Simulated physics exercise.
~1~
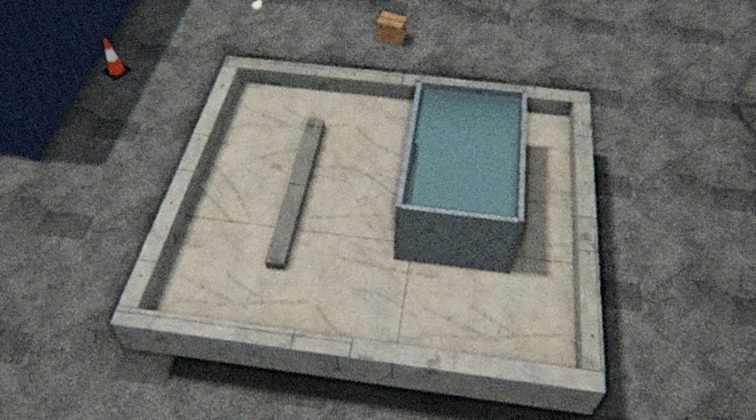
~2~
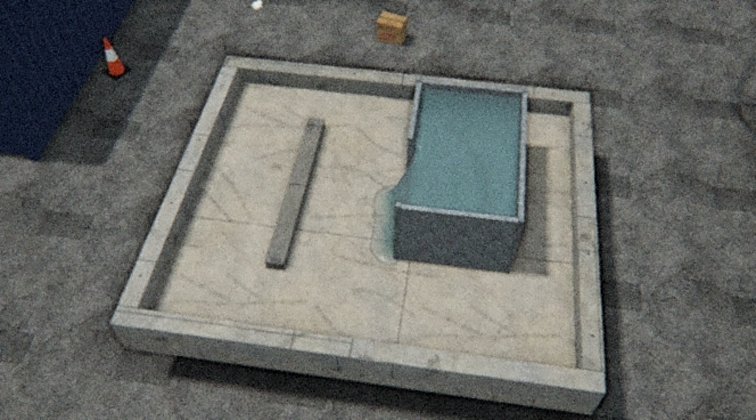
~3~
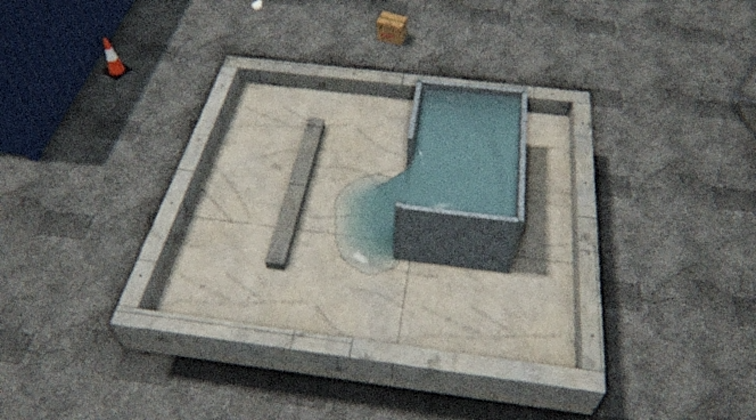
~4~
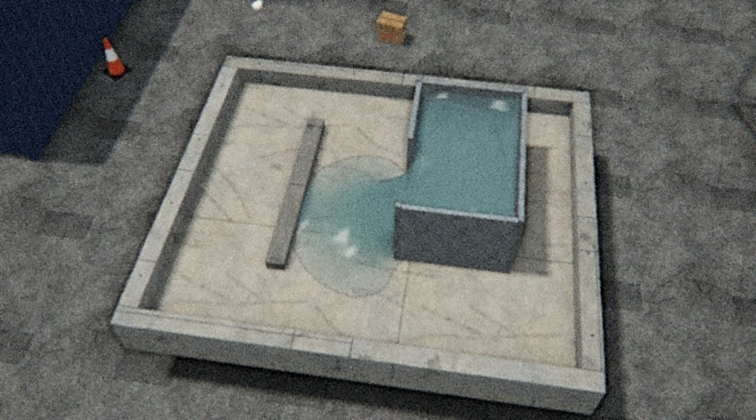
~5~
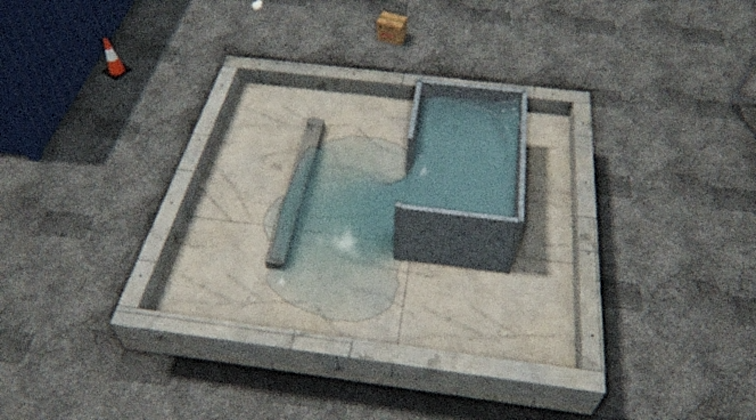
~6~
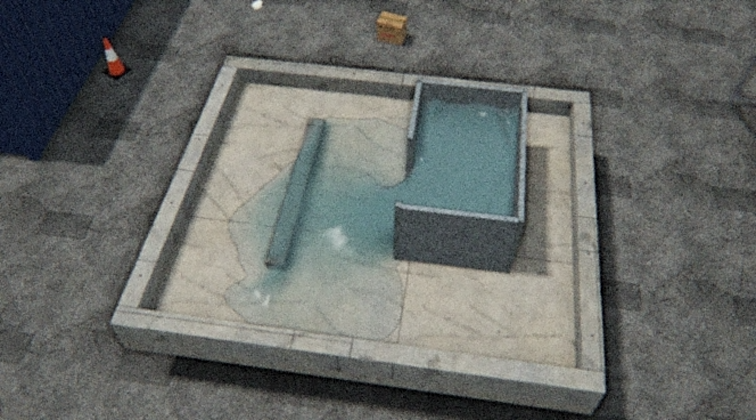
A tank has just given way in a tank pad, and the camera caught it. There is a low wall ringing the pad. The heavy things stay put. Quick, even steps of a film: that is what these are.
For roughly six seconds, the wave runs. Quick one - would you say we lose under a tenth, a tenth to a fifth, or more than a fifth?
The loss stays short of a tenth.
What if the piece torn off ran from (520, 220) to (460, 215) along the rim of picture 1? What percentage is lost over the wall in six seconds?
Some 14 per cent.
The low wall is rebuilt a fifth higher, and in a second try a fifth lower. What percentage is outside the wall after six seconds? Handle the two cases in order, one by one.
The first case gives roughly 2 in a hundred and the second roughly 8 in a hundred.
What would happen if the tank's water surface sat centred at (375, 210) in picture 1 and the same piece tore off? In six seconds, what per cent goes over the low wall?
By my count it comes to roughly 18 percent.
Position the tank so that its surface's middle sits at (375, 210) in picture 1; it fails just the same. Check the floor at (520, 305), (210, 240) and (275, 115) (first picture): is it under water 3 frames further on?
Stays dry, gets wet, stays dry.
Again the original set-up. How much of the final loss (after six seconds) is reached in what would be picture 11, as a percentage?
About 10 per cent.
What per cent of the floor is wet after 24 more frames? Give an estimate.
Estimated share: About 95 %.
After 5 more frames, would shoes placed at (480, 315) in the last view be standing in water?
Short answer: Spared.
A moment on, water covers 45 % of the floor; the low wall has let 0 % over.
Next, water covers 50 % of the floor; the low wall has let 0 % over.
Then, water covers 60 % of the floor; the low wall has let 4 % over.
Later, water covers 75 % of the floor; the low wall has let 4 % over.
In the end, water covers 80 % of the floor; the low wall has let 4 % over.
